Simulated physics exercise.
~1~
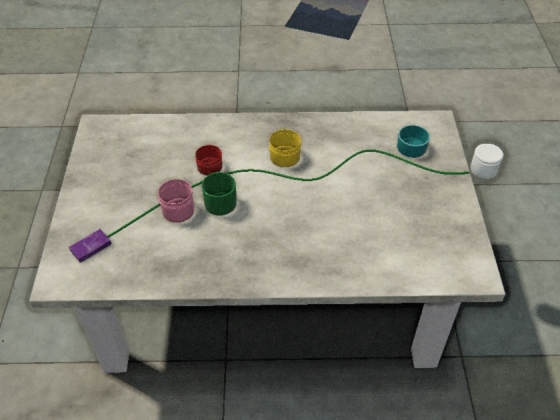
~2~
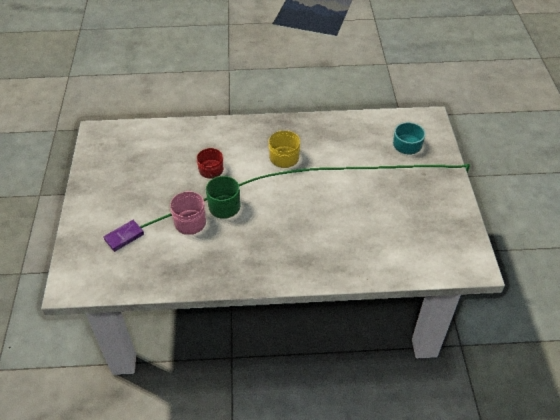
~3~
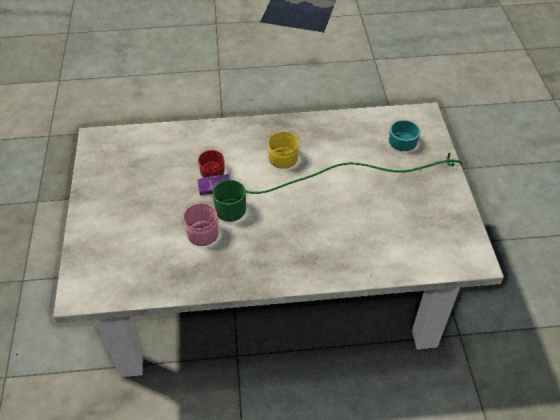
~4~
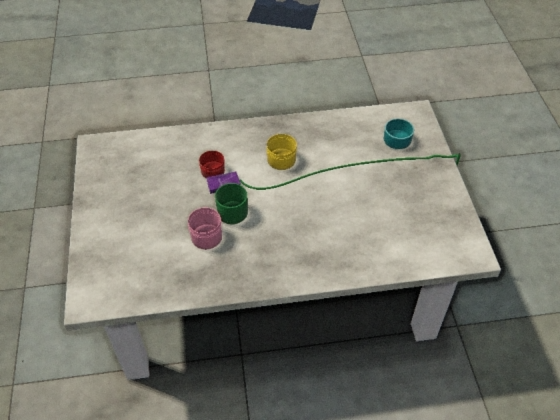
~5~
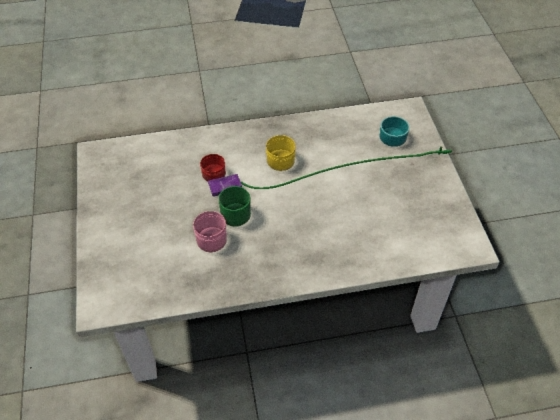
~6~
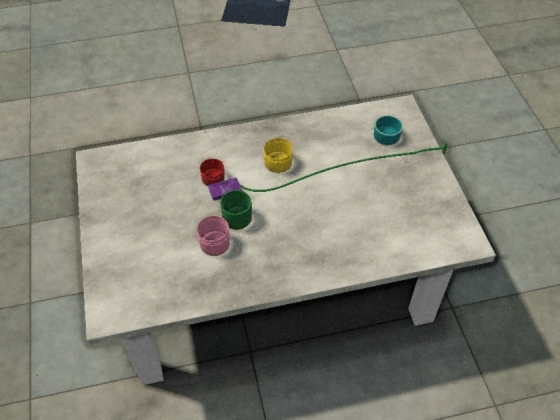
The clip shows a white speaker dropping off a table's right edge, its green cable dragging a purple phone rightward past a pink cup, which shifts slightly; the phone stops between the red cup and green mug, the cable still stretching to the edge.
